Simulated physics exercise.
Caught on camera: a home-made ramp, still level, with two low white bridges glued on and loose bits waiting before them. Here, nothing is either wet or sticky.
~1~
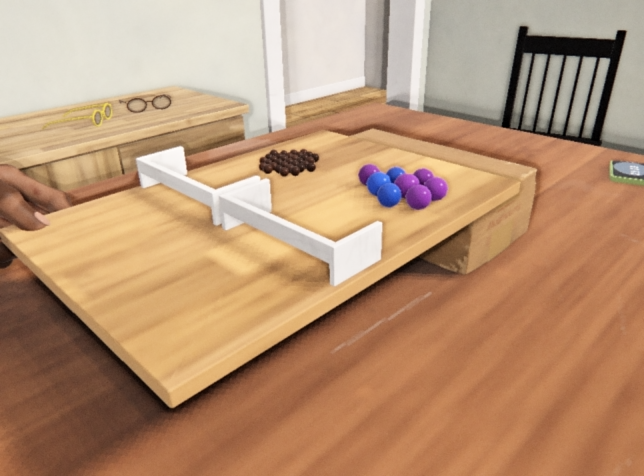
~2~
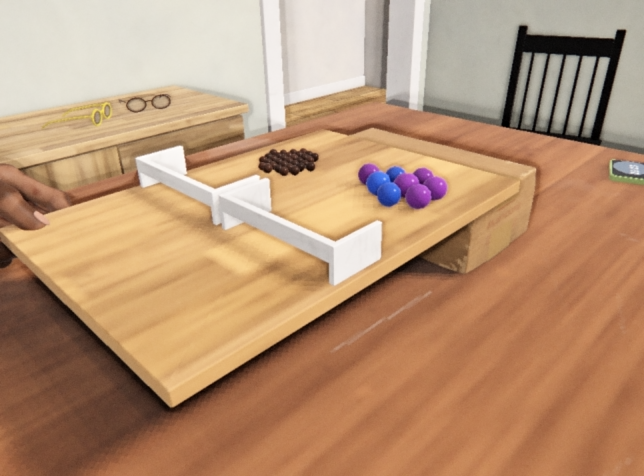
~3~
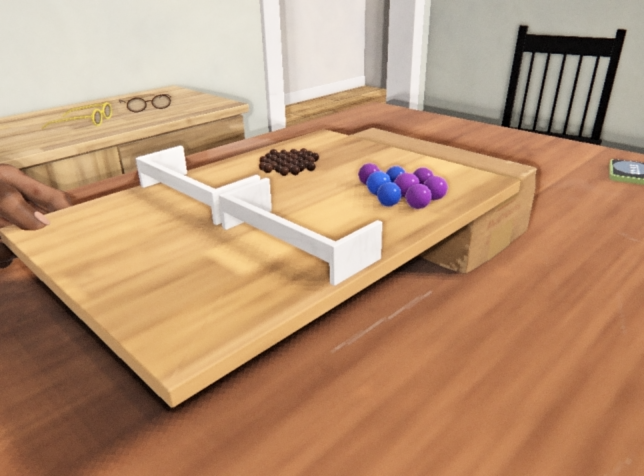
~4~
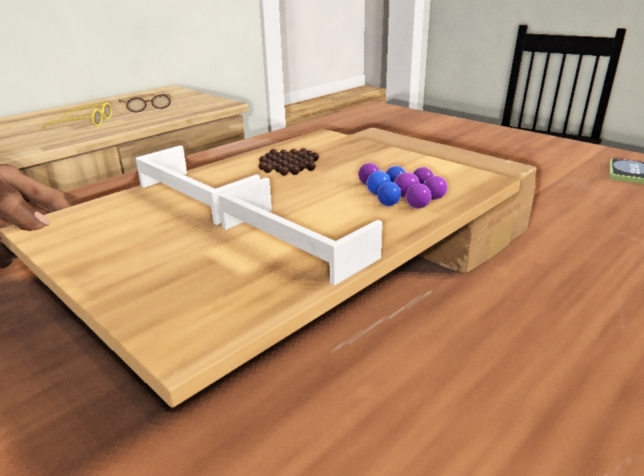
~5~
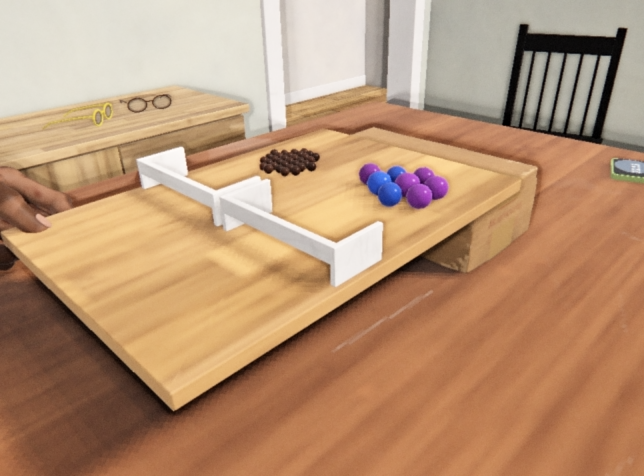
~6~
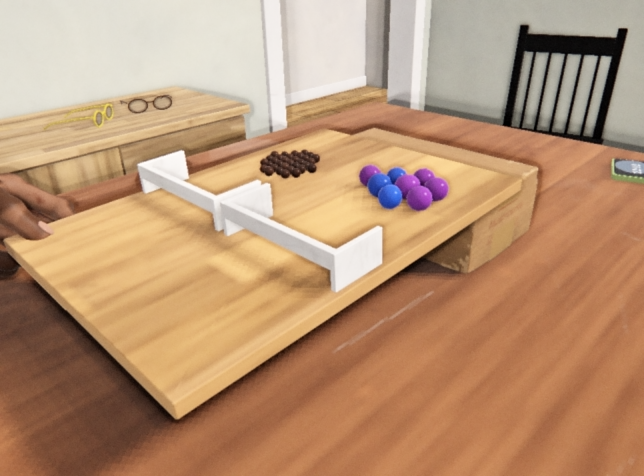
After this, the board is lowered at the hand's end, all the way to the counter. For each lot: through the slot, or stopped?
At its opening the nearer lot is held up; at its opening the farther lot gets by.
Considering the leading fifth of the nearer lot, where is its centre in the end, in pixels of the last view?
Centre close to (300, 292) px.
Then, 0.36 s after the last picture, board sloping at 8°; nearer lot on its way down; farther lot on its way down.
Then, 0.75 s after the last picture, board sloping at 13°; nearer lot has reached its gate; farther lot most past its gate.
Then, 1.21 s after the last picture, board resting at 14°; nearer lot has reached its gate; farther lot all past its gate.
By the end, board resting at 14°; nearer lot gathered behind its gate; farther lot all past its gate.
